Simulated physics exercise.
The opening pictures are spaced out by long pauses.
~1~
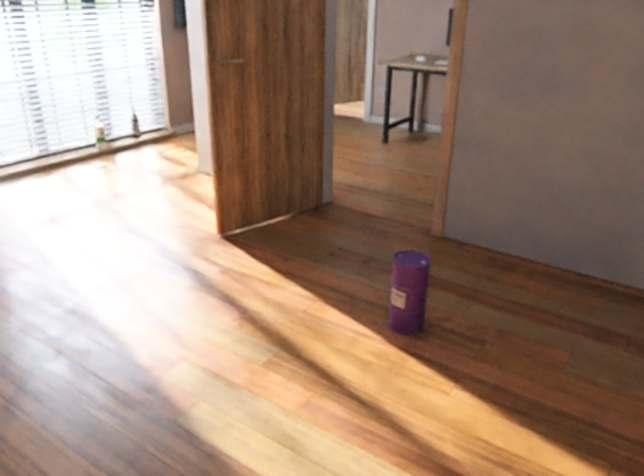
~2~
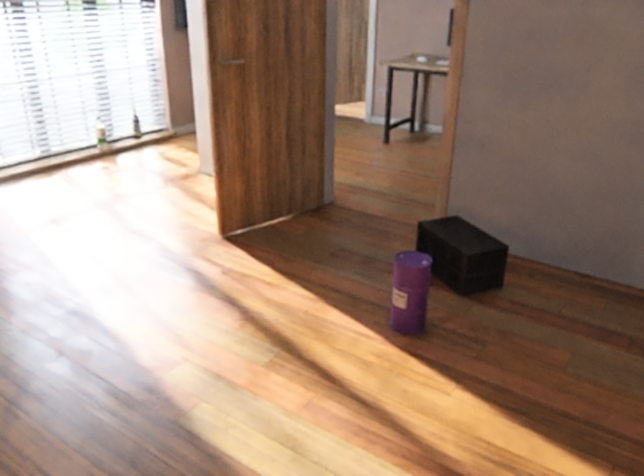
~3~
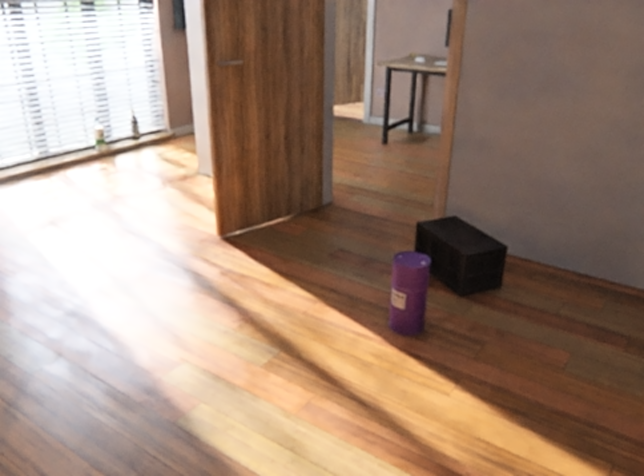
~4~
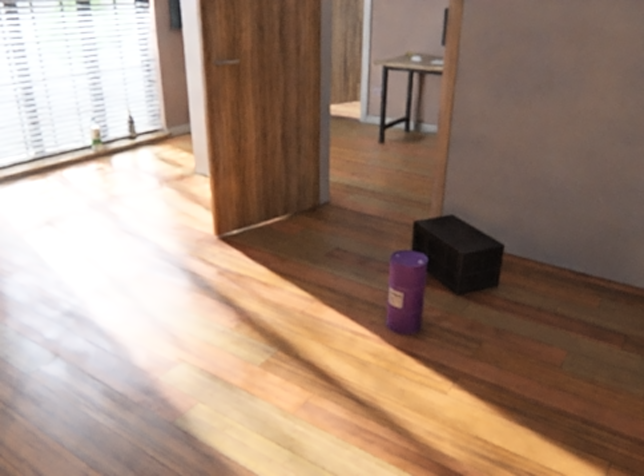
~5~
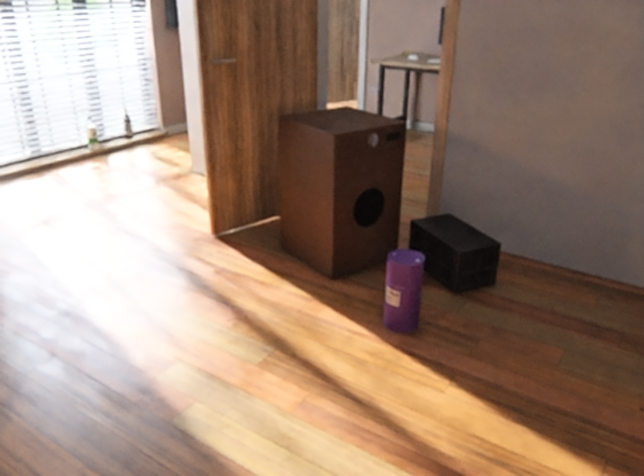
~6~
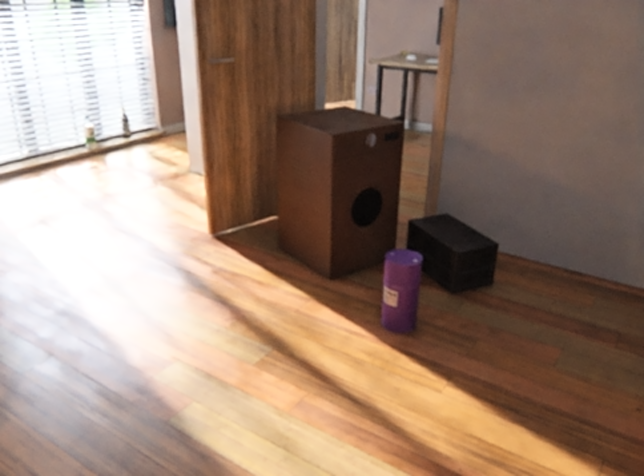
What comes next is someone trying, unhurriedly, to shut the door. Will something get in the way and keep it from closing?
The door is kept from its frame.
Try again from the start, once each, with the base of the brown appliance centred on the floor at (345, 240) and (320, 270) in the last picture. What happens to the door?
Well, the first time the door halts partway, and the second time it halts partway.
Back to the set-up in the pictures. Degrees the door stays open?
Roughly 70 degrees open.
Then, 0.50 s past the last view, open by 90°.
Then, 0.70 s past the last view, open by 77°.
Finally, open by 72°; all 3 still in place. Final places as the last picture's camera would see them, brown appliance near (339, 189).
